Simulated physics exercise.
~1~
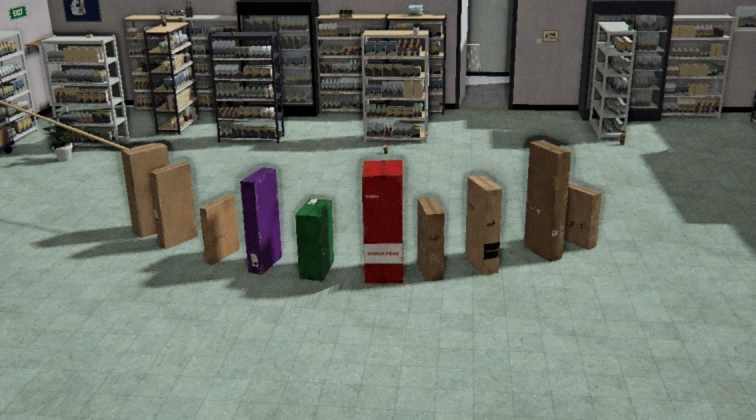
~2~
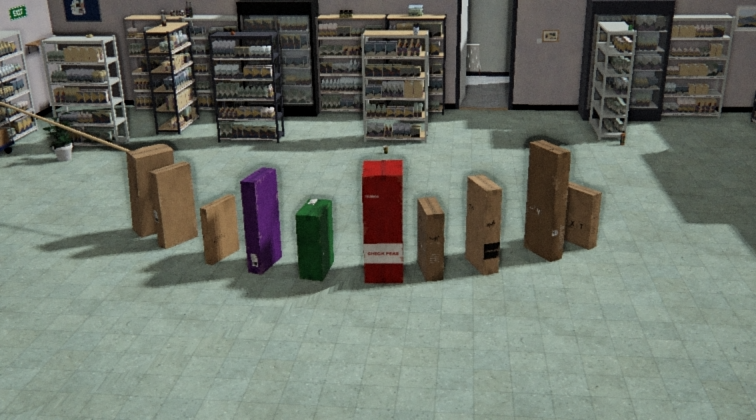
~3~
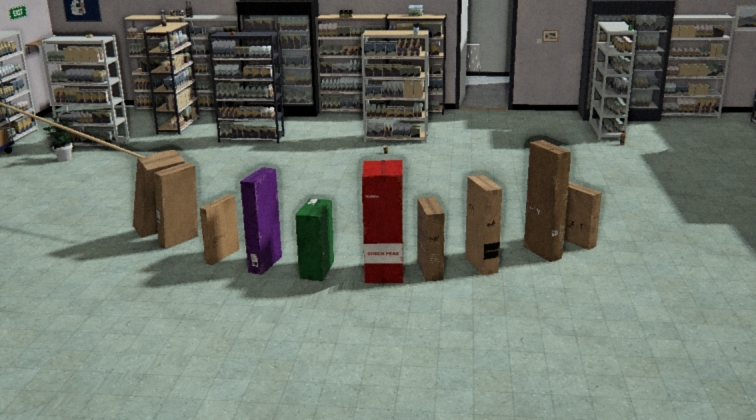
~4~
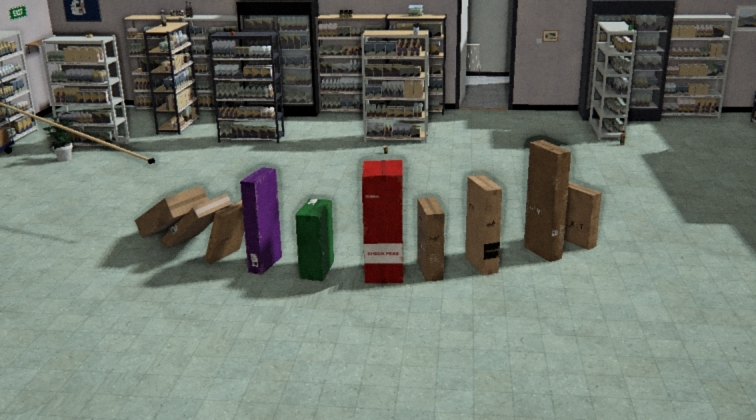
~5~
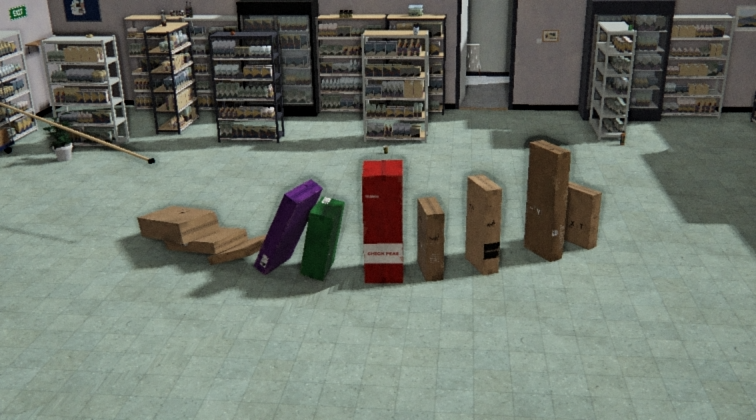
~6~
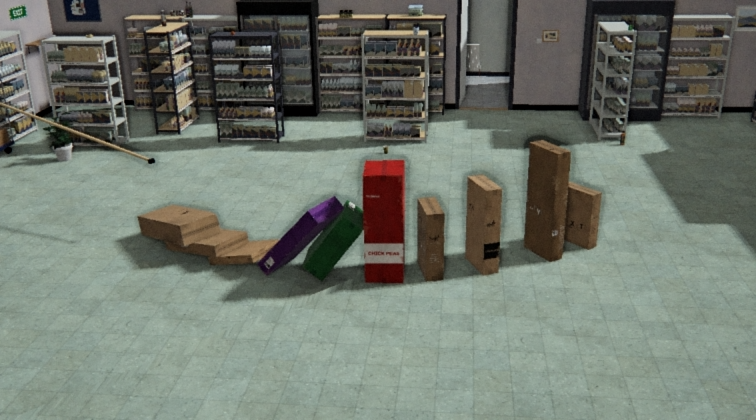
A pole tips the left cartons over in turn until purple and green lean beside red.
